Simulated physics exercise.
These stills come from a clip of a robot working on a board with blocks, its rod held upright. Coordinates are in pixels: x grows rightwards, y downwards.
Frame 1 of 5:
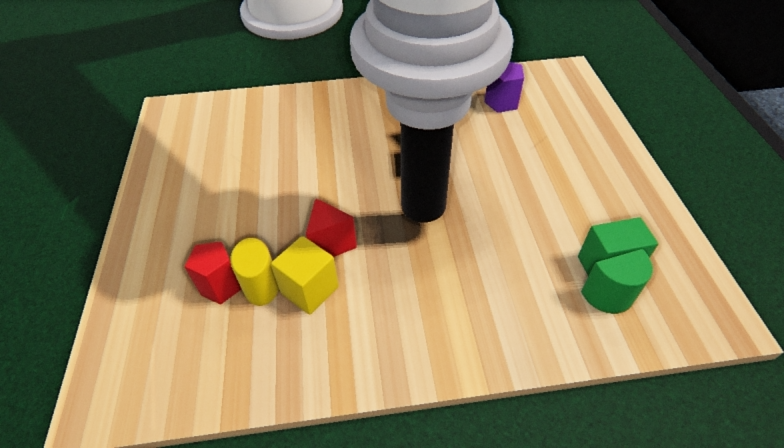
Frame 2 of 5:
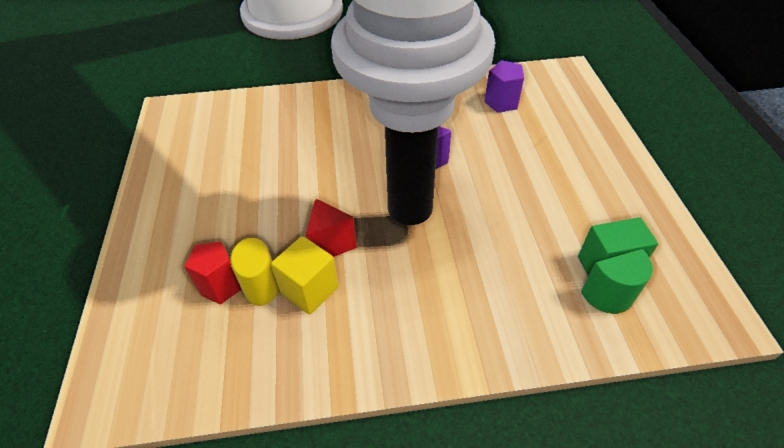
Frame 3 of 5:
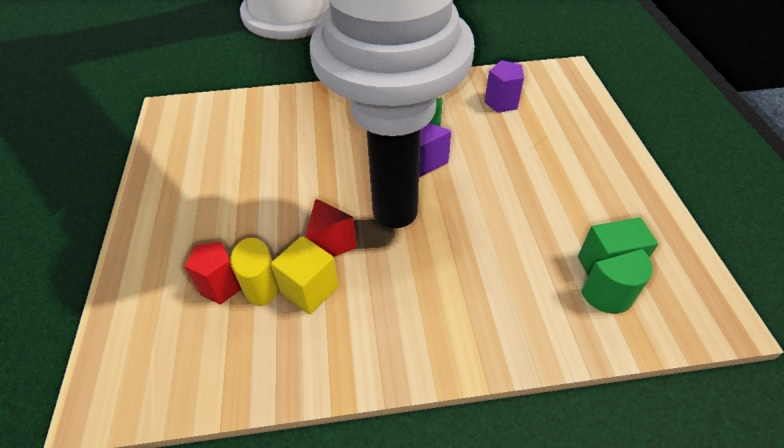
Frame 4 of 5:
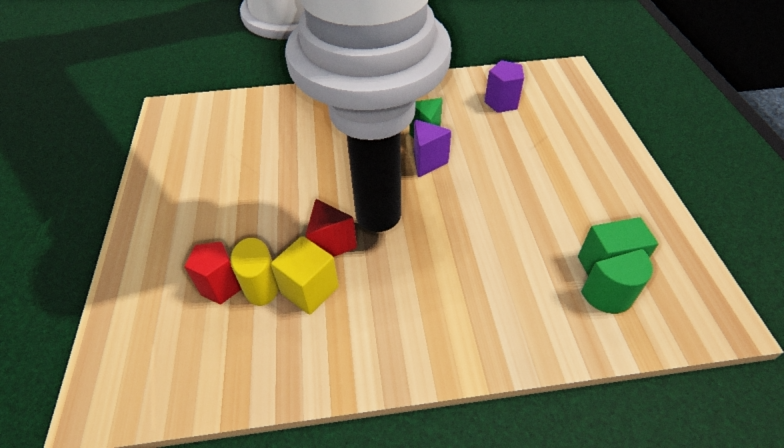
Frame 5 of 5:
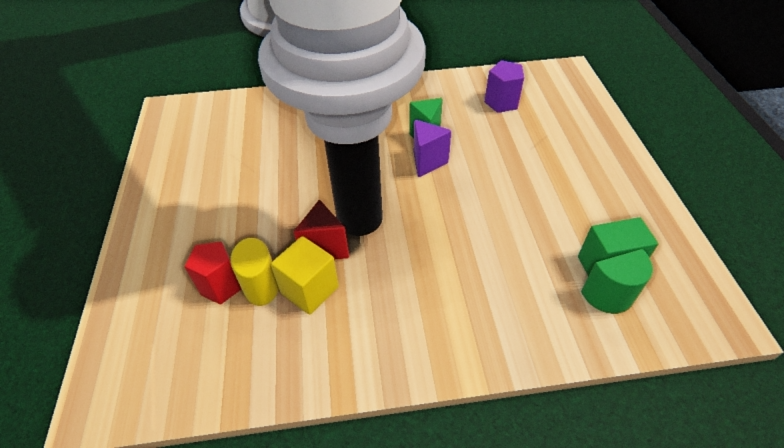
A robot arm moves left across the board and nudges a red block slightly.
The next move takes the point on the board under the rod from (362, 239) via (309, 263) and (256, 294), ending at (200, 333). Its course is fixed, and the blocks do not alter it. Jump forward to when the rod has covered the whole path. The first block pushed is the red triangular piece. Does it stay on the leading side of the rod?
It slides aside on the way.
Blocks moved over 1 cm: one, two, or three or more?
That's three or more.
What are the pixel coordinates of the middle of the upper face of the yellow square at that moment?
Most likely (266, 300).
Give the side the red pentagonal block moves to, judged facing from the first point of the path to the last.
The right-hand side.
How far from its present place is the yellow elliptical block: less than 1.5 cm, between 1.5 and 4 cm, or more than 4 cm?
It travels more than 4 cm.
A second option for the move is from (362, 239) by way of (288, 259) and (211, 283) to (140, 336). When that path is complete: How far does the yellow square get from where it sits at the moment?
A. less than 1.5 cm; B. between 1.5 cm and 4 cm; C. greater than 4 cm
Answer: A.
On the path given first. One third of the way, rod (304, 244); yellow elliptical block (243, 259), turned 15° anticlockwise; yellow square (286, 272), turned 40° anticlockwise; red triangular piece (262, 232), turned 35° clockwise.
Two thirds of the way, rod (246, 276); red pentagonal block (154, 272), turned 30° clockwise; yellow elliptical block (195, 277), turned 30° anticlockwise; yellow square (266, 299), turned 75° anticlockwise; red triangular piece (222, 239), turned 70° clockwise.
At the end, rod (188, 315); red pentagonal block (125, 270), turned 65° clockwise; yellow elliptical block (138, 300), turned 30° clockwise; yellow square (266, 300), turned 80° anticlockwise; red triangular piece (220, 240), turned 80° clockwise.
